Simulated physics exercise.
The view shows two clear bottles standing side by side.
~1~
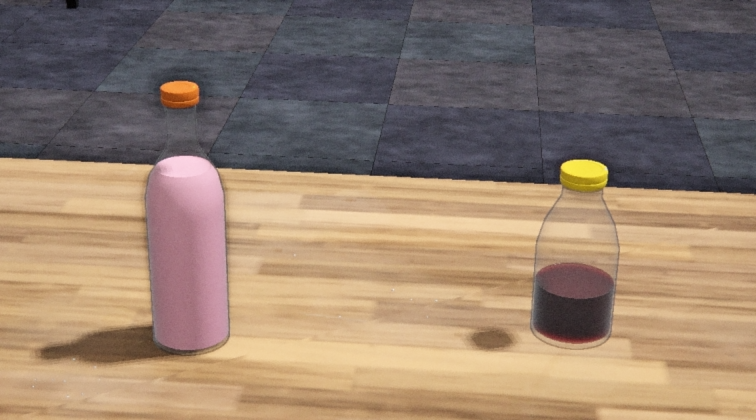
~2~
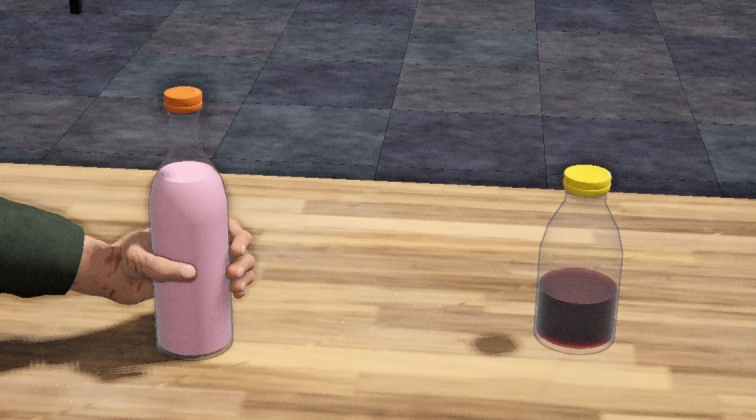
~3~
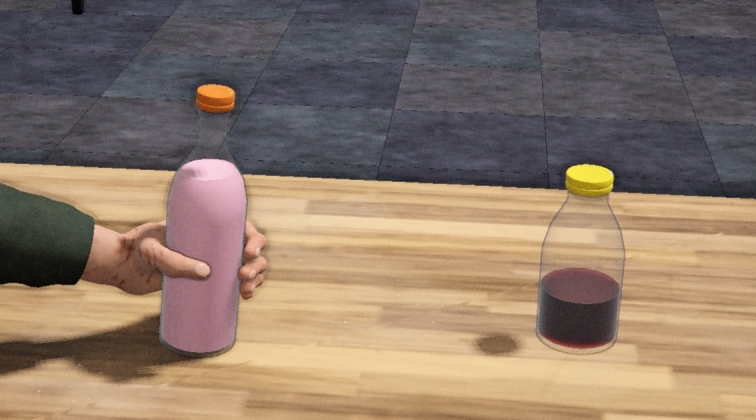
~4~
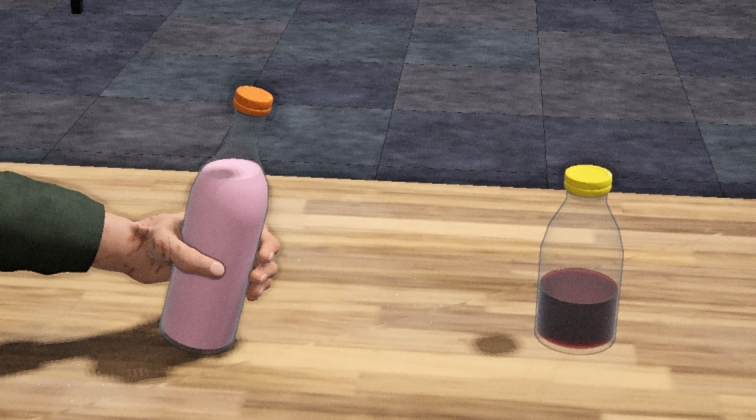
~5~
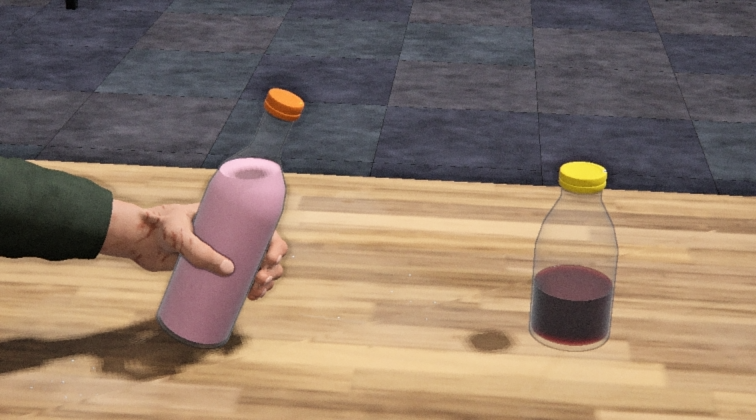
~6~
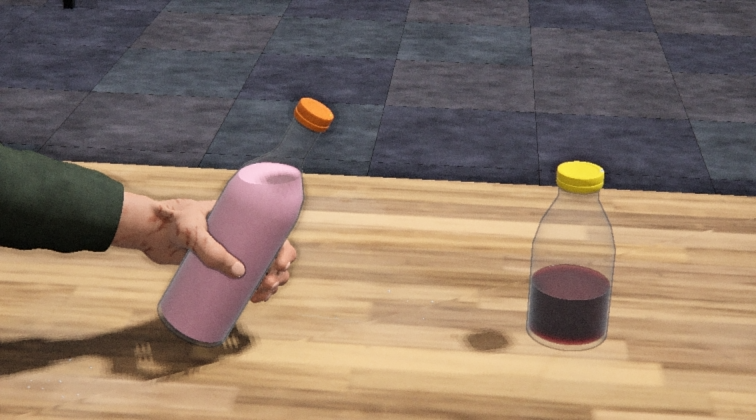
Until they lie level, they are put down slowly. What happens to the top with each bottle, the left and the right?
Left: The result will be no loss, right: The result will be no loss.
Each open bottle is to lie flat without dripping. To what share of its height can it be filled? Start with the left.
About 22 per cent and 18 per cent.
Soon after, the left bottle is nearly down; left bottle, nothing comes out.
Later, the left bottle lies flat; left bottle, nothing comes out.
In the end, both lie flat; left bottle, nothing comes out; right bottle, nothing comes out.
